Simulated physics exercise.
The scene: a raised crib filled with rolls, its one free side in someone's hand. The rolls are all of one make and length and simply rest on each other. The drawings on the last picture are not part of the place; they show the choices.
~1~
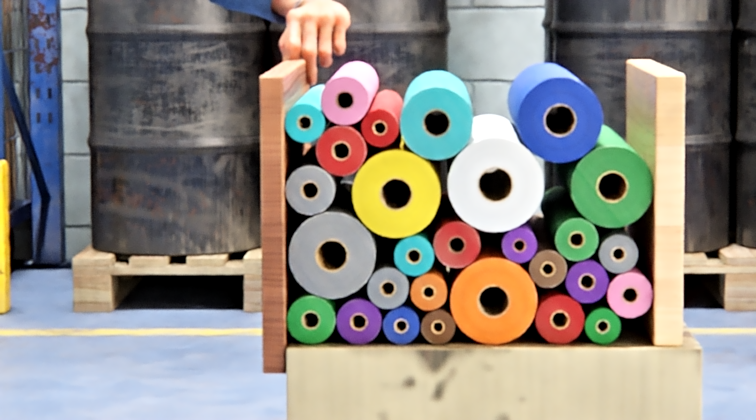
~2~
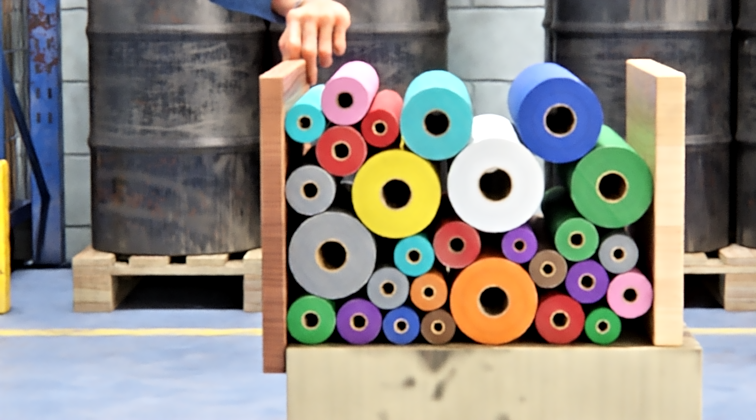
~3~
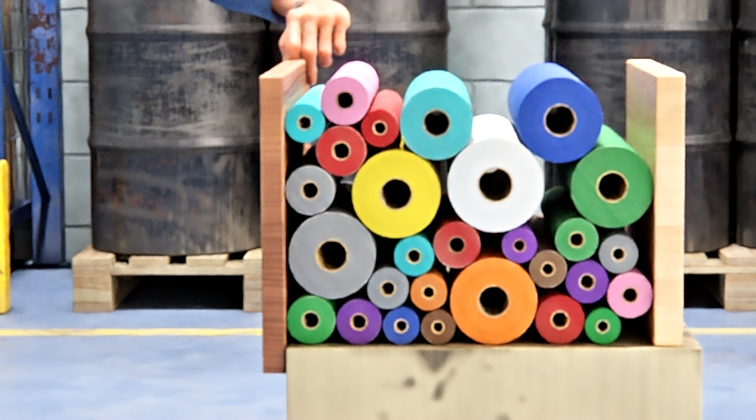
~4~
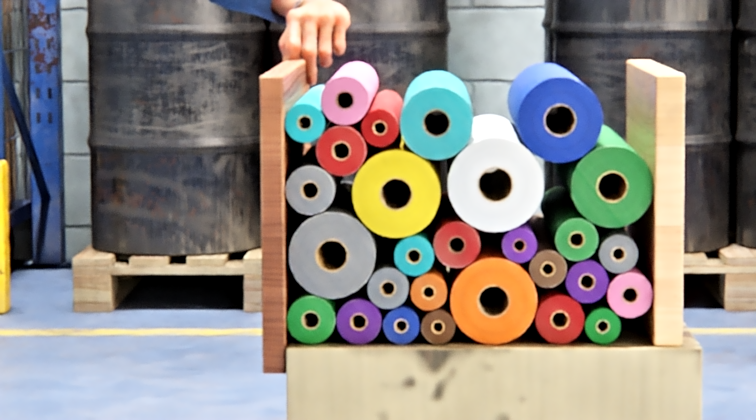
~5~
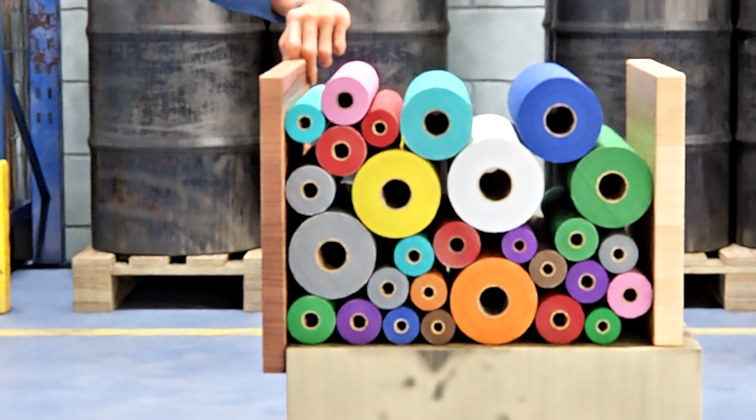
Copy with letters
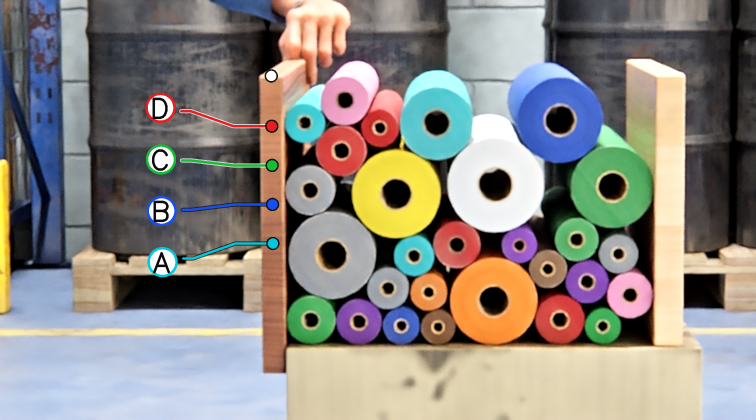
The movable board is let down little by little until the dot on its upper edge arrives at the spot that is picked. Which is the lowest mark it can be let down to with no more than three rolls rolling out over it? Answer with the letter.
Slide it to B.
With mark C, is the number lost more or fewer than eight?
It loses fewer than eight.
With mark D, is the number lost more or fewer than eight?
Fewer than eight.
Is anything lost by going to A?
At A: Yes.
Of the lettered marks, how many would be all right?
Three of them.
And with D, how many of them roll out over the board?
It comes to none.
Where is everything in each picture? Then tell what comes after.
In the first picture, a red roll (560, 320); an orange roll (429, 292); a purple roll (519, 245).
In the second picture, a purple roll (519, 245); a grey roll (619, 253).
In the third picture, a turquoise roll (305, 122); side board (288, 203).
In the fourth picture, a green roll (311, 320); a red roll (560, 320).
In the fifth picture, an orange roll (429, 292); a purple roll (519, 245); a grey roll (619, 253).
On the copy, A at (273, 243); B at (273, 205); C at (272, 165); D at (272, 126); the white dot at (271, 76).
On B. First, top of the board (284, 141).
Then, top of the board (285, 204).
Finally, top of the board (285, 204), two out over the board.
By contrast, A more than three out over the board; C none out over the board; D none out over the board.
